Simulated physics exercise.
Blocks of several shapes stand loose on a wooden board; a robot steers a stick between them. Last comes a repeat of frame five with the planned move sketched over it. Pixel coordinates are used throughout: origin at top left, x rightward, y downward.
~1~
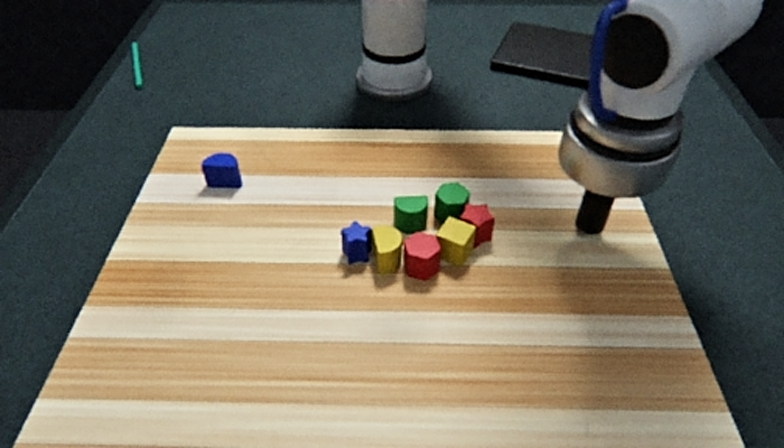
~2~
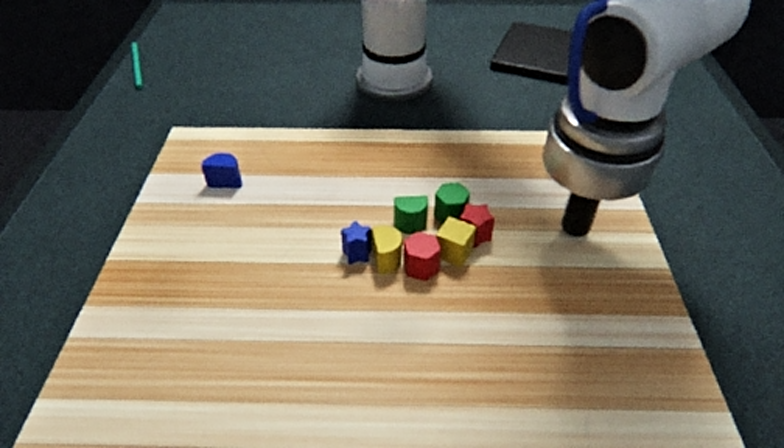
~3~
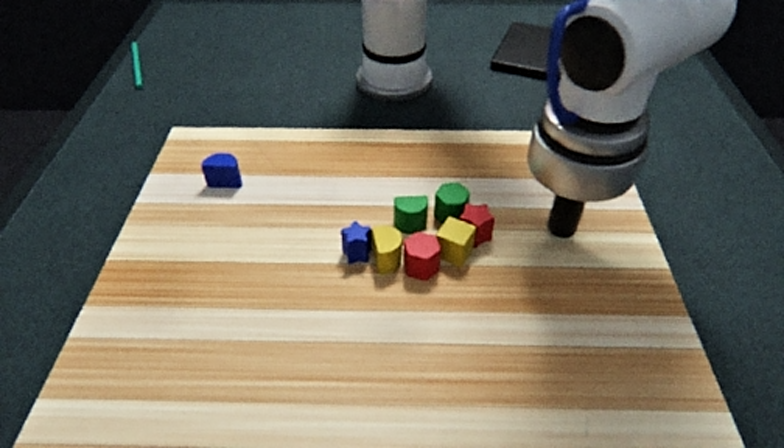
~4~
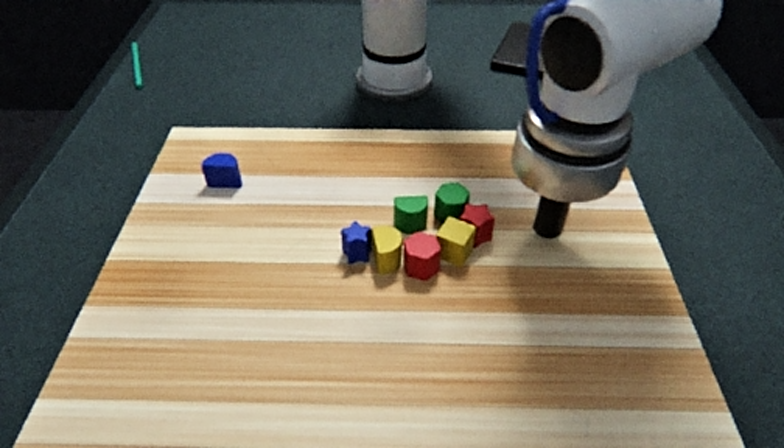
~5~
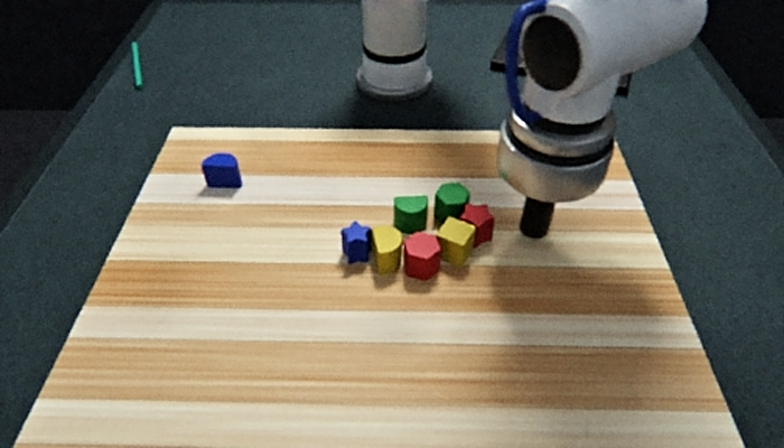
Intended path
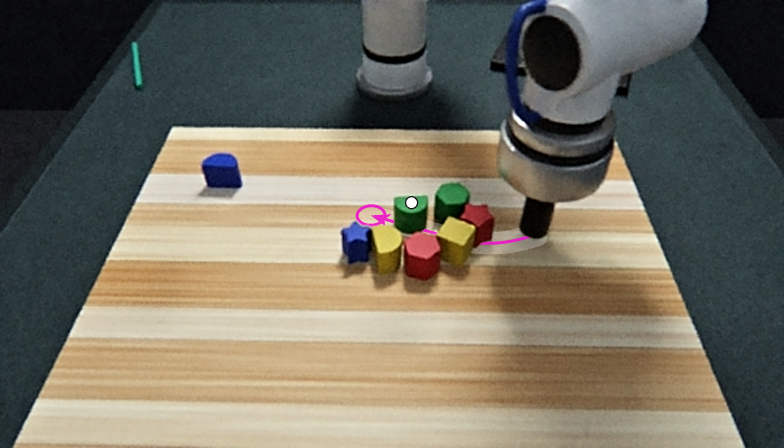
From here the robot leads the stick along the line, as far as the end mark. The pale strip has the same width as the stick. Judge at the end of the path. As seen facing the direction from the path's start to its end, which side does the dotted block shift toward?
It goes toward the right-hand side.
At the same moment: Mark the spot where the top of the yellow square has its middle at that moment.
It sits at (436, 234).
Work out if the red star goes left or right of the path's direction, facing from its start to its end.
The right.
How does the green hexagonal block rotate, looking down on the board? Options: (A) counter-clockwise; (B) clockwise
Choice B: Clockwise.
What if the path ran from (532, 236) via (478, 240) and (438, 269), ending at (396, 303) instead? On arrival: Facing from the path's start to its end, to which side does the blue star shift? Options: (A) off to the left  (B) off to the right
B.
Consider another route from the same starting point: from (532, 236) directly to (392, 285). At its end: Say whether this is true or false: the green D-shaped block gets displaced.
False
Drawn move, from (532, 236) over (478, 243) and (423, 230) to (371, 215); the dot is on the green D-shaped block.
What follows on the original path. One third of the way, stick (477, 235); green hexagonal block (443, 185), turned 30° clockwise; yellow square (443, 233); red star (450, 209), turned 25° clockwise.
Two thirds of the way, stick (421, 222); green D-shaped block (377, 190), turned 60° anticlockwise; green hexagonal block (440, 180), turned 50° clockwise; yellow square (436, 234); red star (405, 192), turned 70° clockwise.
At the end, stick (371, 208); green D-shaped block (335, 171), turned 40° anticlockwise; green hexagonal block (440, 180), turned 50° clockwise; yellow square (436, 234); red star (360, 177), turned 80° clockwise.
